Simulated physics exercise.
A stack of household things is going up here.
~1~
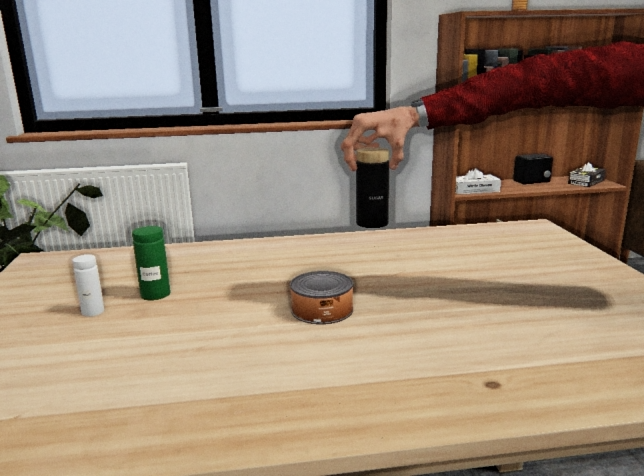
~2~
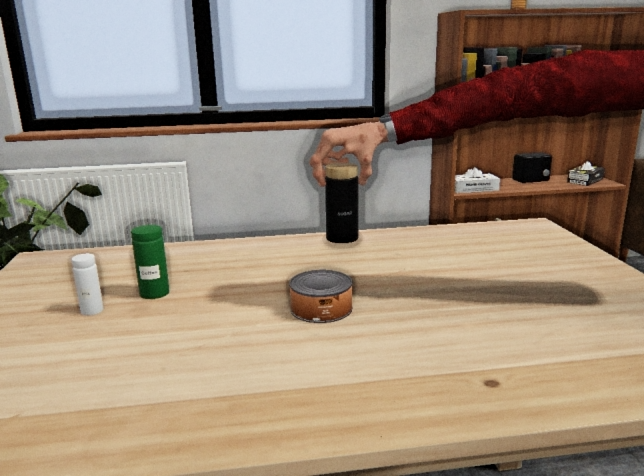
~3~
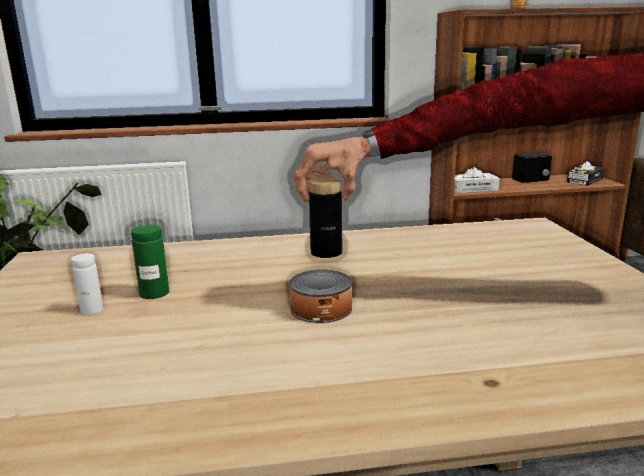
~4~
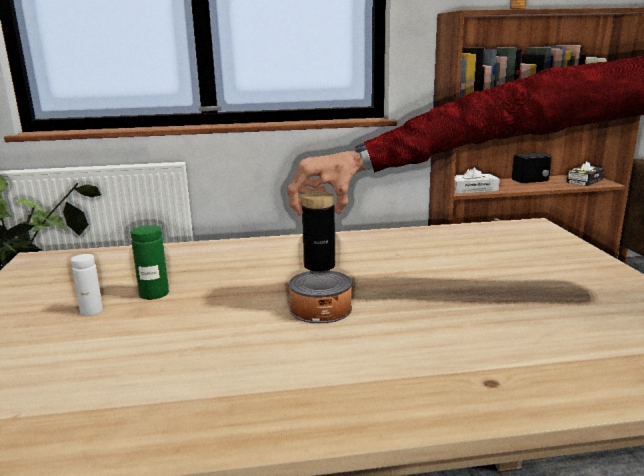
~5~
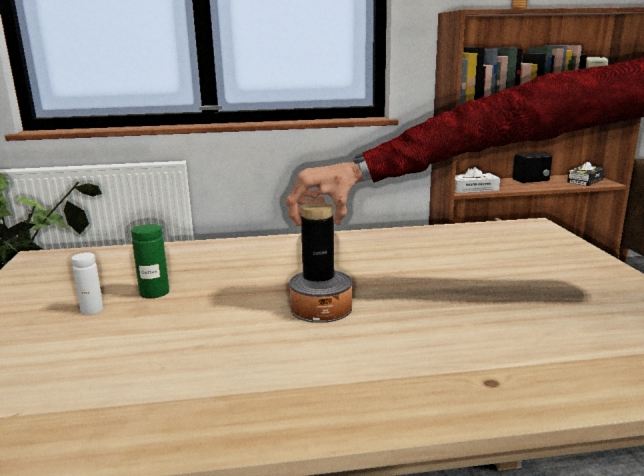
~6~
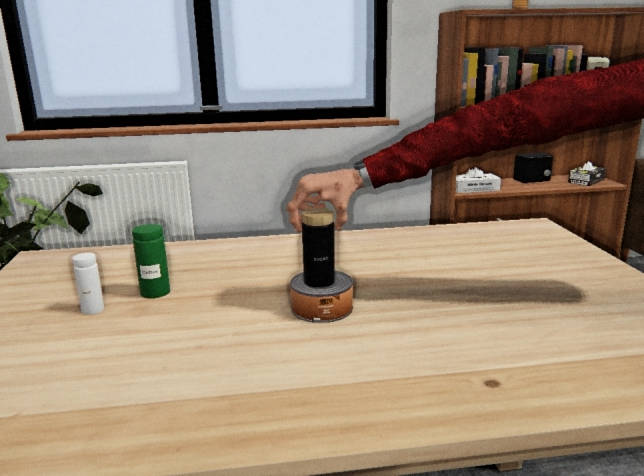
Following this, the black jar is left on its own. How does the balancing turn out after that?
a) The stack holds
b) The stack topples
The answer is a.
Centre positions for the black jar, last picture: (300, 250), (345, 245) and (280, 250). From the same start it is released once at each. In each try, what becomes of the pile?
Lab note - try 1: No collapse; try 2: No collapse; try 3: Collapse.
Then, 1.00 s past the last view, nothing moves.
Then, 2.10 s past the last view, black jar resting near (319, 248).
Finally, all 4 still in place. Final places as the last picture's camera would see them, black jar near (319, 248). The pile holds.
